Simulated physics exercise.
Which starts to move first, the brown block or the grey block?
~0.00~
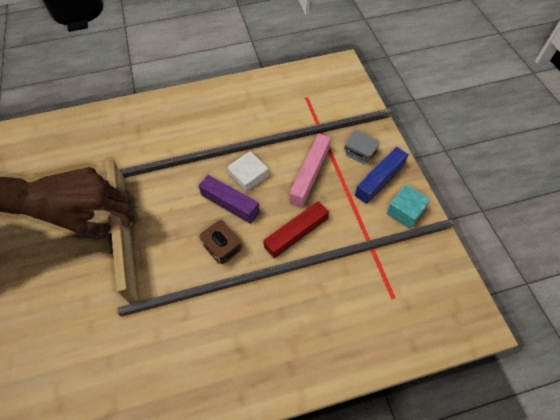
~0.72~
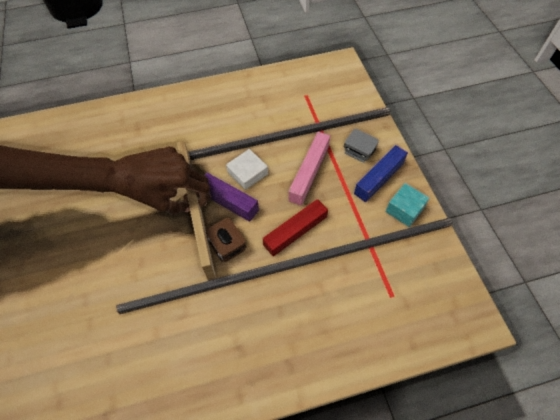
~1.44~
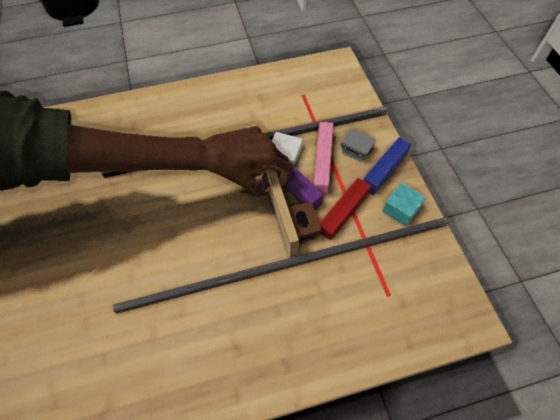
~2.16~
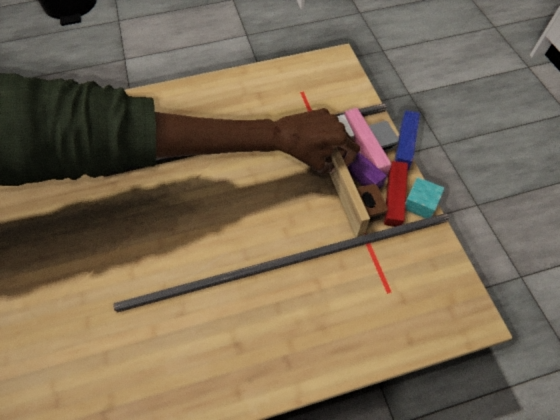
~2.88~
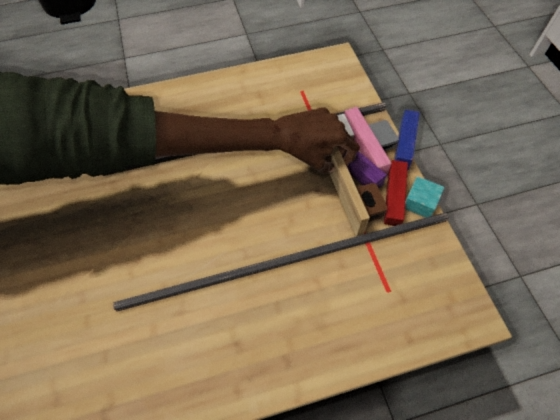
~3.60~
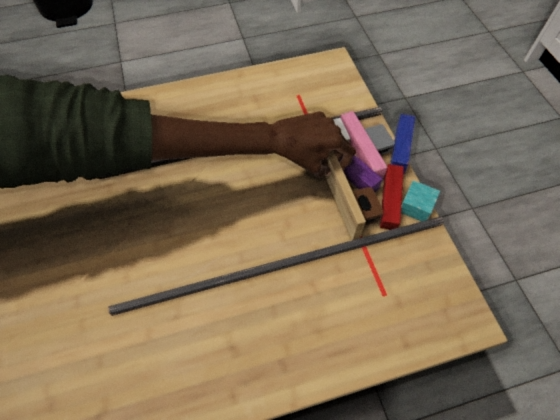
The brown block starts to move first, while the grey block stays in place until the board has pushed further to the right.
